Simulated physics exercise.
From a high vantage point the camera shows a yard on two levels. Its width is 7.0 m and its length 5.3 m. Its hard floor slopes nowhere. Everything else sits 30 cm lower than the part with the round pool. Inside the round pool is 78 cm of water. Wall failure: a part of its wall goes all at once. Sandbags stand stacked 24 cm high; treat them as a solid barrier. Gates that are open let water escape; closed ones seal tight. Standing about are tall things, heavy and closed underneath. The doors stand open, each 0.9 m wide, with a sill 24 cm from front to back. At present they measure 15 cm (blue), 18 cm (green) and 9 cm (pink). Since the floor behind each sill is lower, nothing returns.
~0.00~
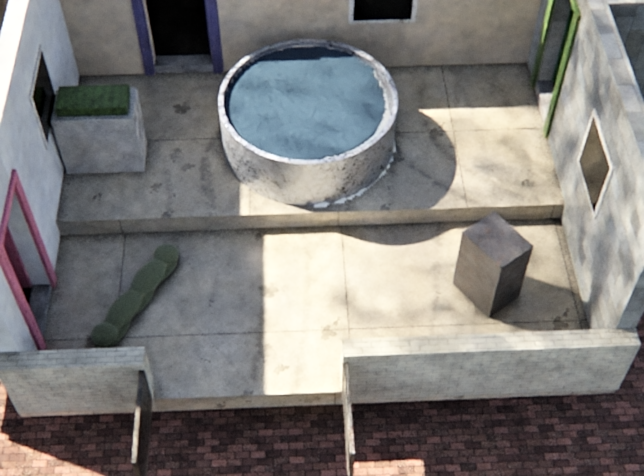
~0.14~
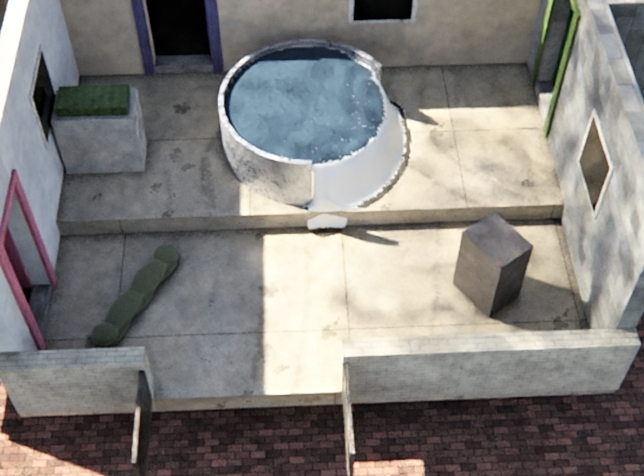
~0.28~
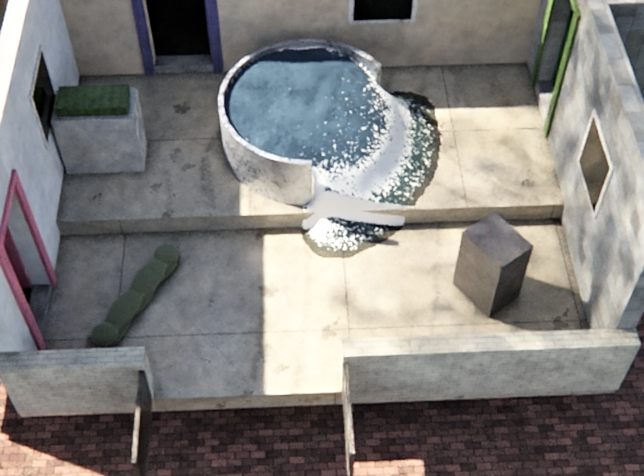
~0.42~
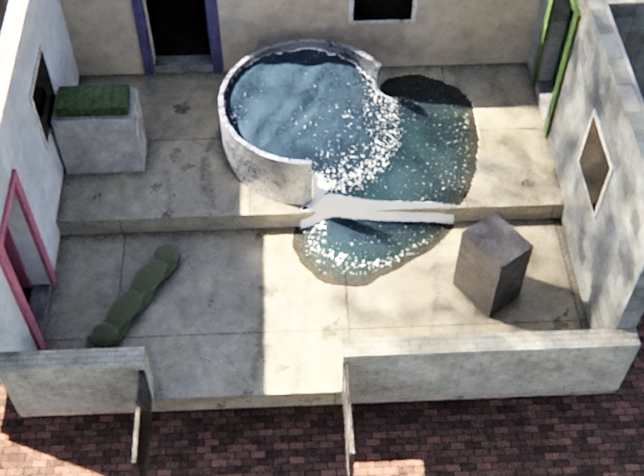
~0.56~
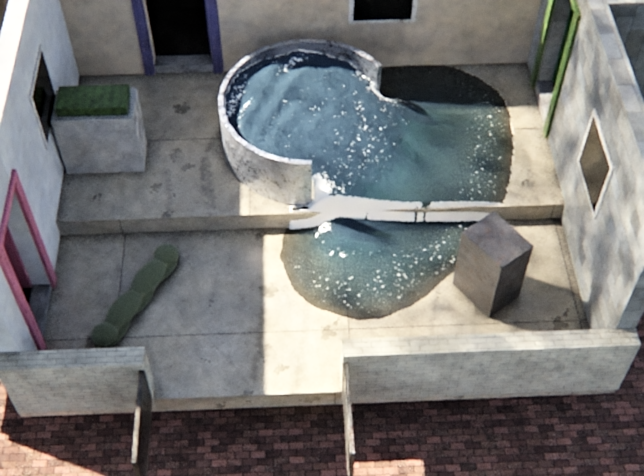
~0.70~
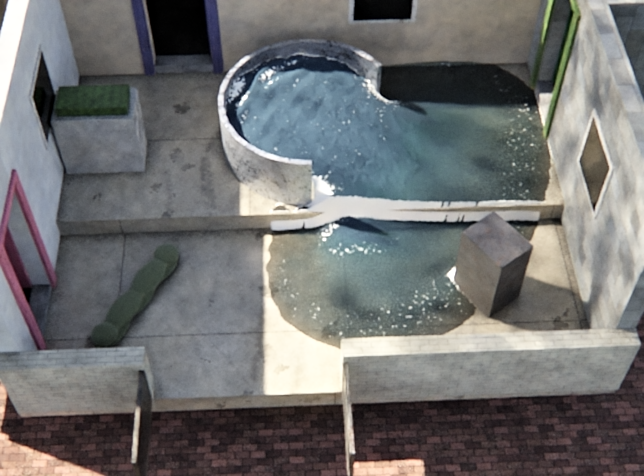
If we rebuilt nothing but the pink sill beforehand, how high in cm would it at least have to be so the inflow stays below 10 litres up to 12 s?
It would have to reach roughly 15 cm.
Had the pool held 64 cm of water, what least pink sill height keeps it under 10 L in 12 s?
Required height: Approx. 11.5 cm.
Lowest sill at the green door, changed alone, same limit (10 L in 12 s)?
At the green door you'd want roughly 28 cm.
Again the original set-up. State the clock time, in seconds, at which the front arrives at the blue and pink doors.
The blue door at 4.5 s and the pink door at 5.0 s.
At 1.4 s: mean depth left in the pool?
Roughly 36 cm.
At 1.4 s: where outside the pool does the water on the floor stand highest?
Near (469, 264).
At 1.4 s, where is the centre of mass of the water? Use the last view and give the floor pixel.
Roughly (382, 172).
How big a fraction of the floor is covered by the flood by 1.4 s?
Approximately 45 %.
After 1.4 s water covers 45 % of the floor, deepest (42 cm) near (469, 264); it has not reached the pink door.
After 3.0 s water covers 50 % of the floor, deepest (48 cm) near (587, 364); it has not reached the pink door.
After 12.0 s water covers 90 % of the floor, deepest (16 cm) near (61, 237); 13 cm at the pink door, 75 litres in over its 9 cm sill.
At the pink door as built, the water arrived by 5.0 s and peaked near 16 cm at 7.2 s.
Run again over the same 12 s with other heights there, 29 litres in over 12.5 cm, 4 litres over 17 cm. The limit of 10 litres is kept from about 15 cm up.
